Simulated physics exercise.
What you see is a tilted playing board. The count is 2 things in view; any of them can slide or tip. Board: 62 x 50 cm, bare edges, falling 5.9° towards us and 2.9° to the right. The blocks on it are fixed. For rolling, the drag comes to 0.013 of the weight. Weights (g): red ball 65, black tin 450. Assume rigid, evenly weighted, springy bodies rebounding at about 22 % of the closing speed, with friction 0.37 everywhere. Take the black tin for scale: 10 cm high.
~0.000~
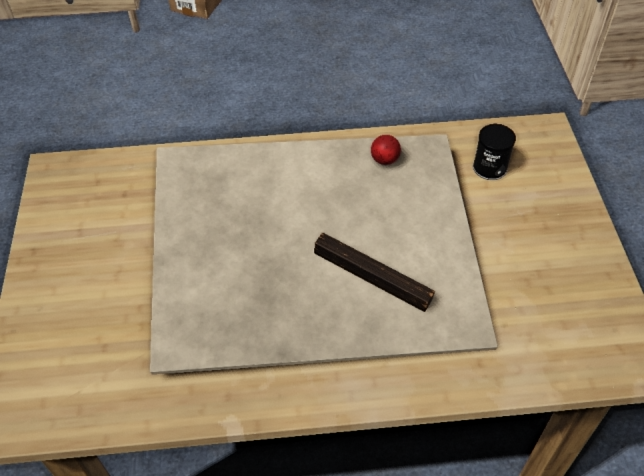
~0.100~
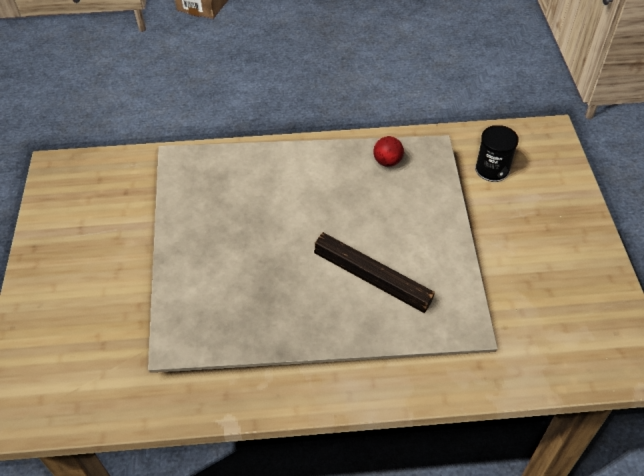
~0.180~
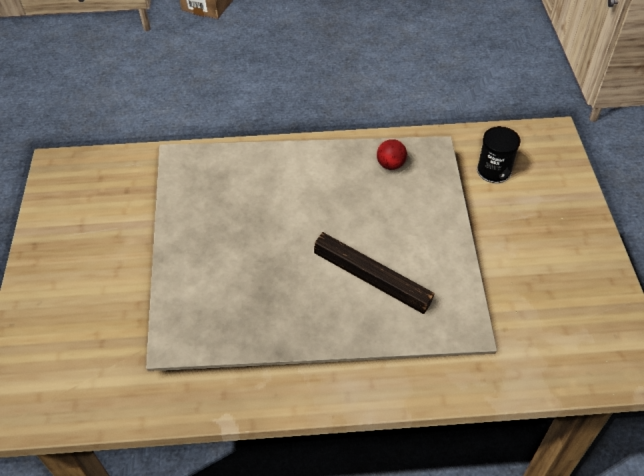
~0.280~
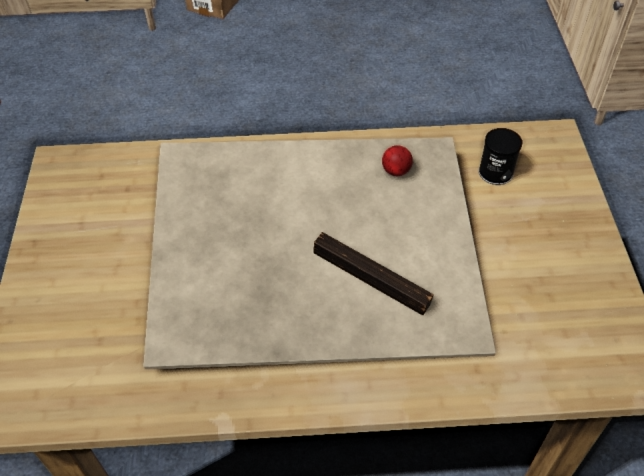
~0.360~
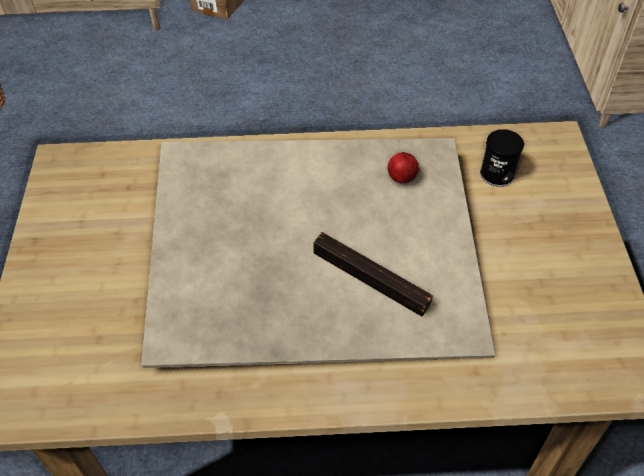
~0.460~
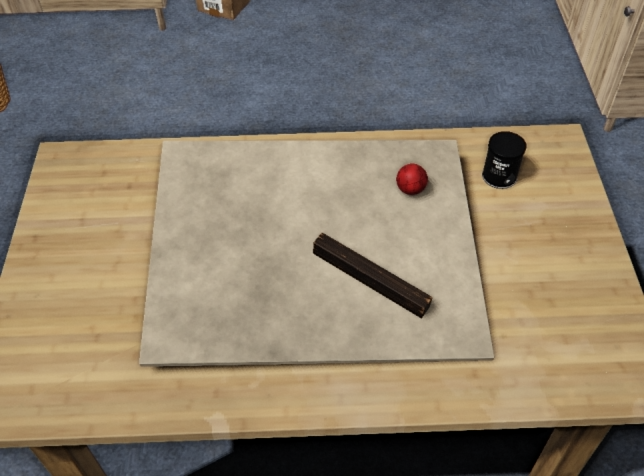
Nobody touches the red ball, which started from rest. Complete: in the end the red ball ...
In the end the red ball rolls off the right.
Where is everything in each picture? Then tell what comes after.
In the first picture, 44 cm of board to the near edge; red ball (386, 150); black tin (494, 152).
In the second picture, 44 cm of board to the near edge; red ball (389, 152); black tin (496, 154).
In the third picture, 43 cm of board to the near edge; red ball (392, 155); black tin (498, 155).
In the fourth picture, 41 cm of board to the near edge; red ball (397, 161); black tin (500, 157).
In the fifth picture, 40 cm of board to the near edge; red ball (403, 168); black tin (501, 159).
In the sixth picture, 37 cm of board to the near edge; red ball (412, 179); black tin (504, 161).
By 0.66 s, 30 cm of board to the near edge; red ball near (434, 209).
By 0.96 s, 14 cm of board to the near edge; red ball near (485, 278).
By 1.16 s, it has gone over the right edge; red ball near (534, 345).
By 1.36 s, it has gone over the right edge; red ball near (593, 407).
When it is over (1.4 s), it has gone over the right edge; black tin within 8 cm of the start.
